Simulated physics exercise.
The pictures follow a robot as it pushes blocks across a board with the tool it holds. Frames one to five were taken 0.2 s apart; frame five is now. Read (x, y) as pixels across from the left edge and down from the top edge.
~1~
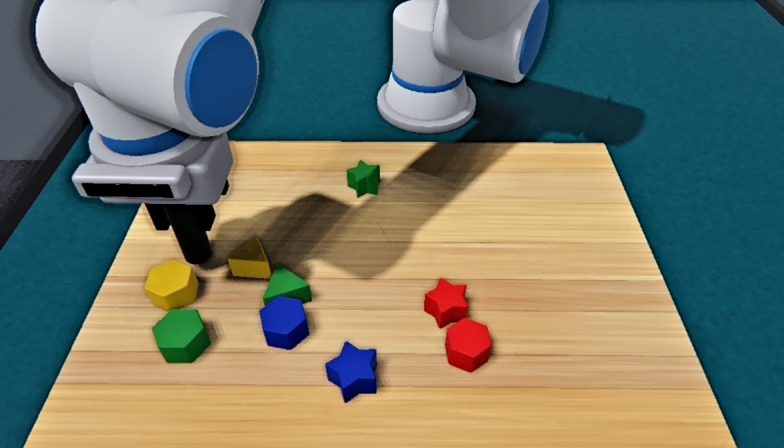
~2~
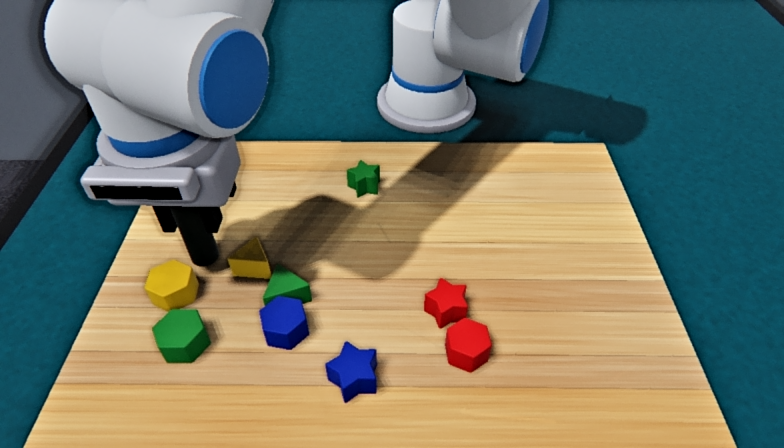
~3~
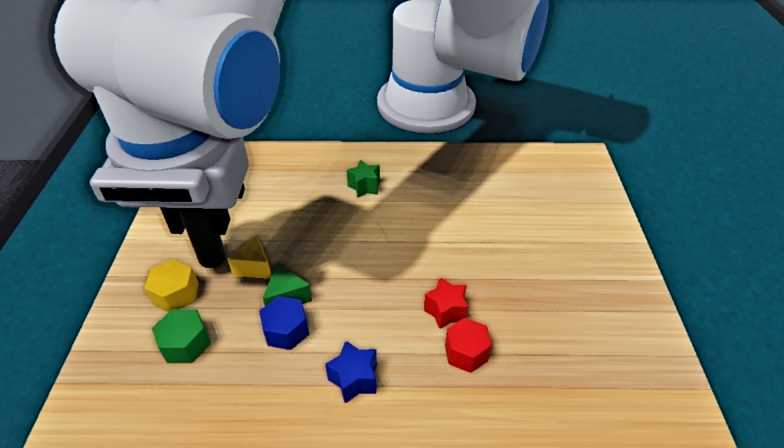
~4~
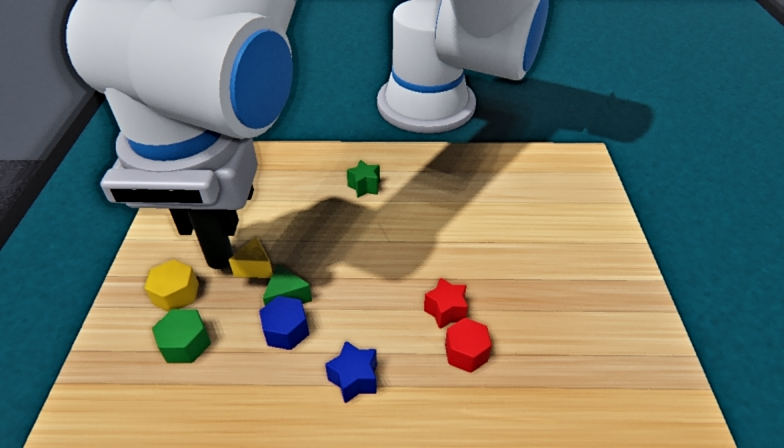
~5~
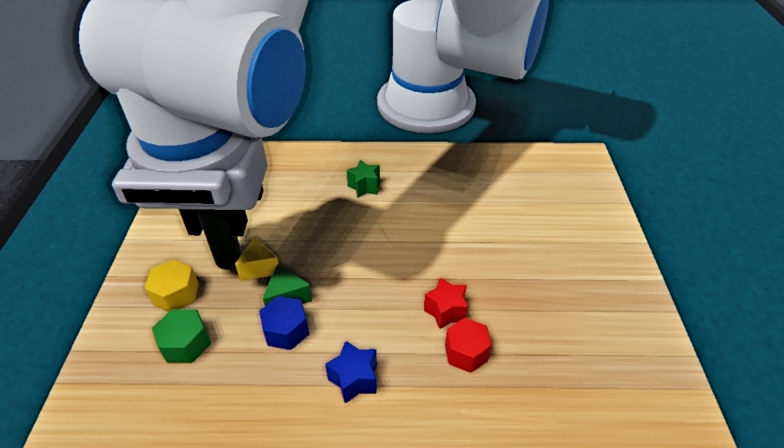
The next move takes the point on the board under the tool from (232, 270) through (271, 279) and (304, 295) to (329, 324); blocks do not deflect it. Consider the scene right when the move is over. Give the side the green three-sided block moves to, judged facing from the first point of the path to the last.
Facing the way the path runs, start to end, you'll find the green three-sided block has shifted right.
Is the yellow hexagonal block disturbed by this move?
At the end of the path, it will still be in place.
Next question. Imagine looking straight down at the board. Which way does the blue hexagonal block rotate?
From above, it looks like the blue hexagonal block goes clockwise.
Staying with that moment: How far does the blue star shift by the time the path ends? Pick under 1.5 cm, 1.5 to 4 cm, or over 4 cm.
Overall it shifts less than 1.5 cm.
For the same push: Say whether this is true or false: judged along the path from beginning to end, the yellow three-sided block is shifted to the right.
The claim does not hold.
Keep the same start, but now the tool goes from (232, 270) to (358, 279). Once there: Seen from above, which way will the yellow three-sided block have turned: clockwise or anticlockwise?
Counterclockwise from above.
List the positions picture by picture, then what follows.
The first frame shows tool's lower end (199, 255); yellow hexagonal block (168, 277); yellow three-sided block (250, 252); blue hexagonal block (282, 314); green three-sided block (283, 281); blue star (353, 363).
The second frame shows tool (205, 257); blocks still.
The third frame shows tool (213, 258); blocks still.
The fourth frame shows tool (221, 259); blocks still.
The fifth frame shows tool (229, 260); yellow hexagonal block (168, 277); yellow three-sided block (255, 252); blue hexagonal block (282, 314); green three-sided block (283, 281); blue star (353, 363).
The first path, step by step. One third of the way, tool (269, 269); yellow three-sided block (291, 250), turned 50° anticlockwise; green three-sided block (289, 283), turned 30° clockwise.
Two thirds of the way, tool (303, 286); yellow three-sided block (303, 249), turned 70° anticlockwise; blue hexagonal block (282, 317), turned 15° clockwise; green three-sided block (318, 297), turned 45° clockwise.
At the end, tool (327, 314); yellow hexagonal block still; yellow three-sided block (303, 249), turned 70° anticlockwise; blue hexagonal block (281, 322), turned 30° clockwise; green three-sided block (338, 332), turned 75° clockwise; blue star (356, 366).
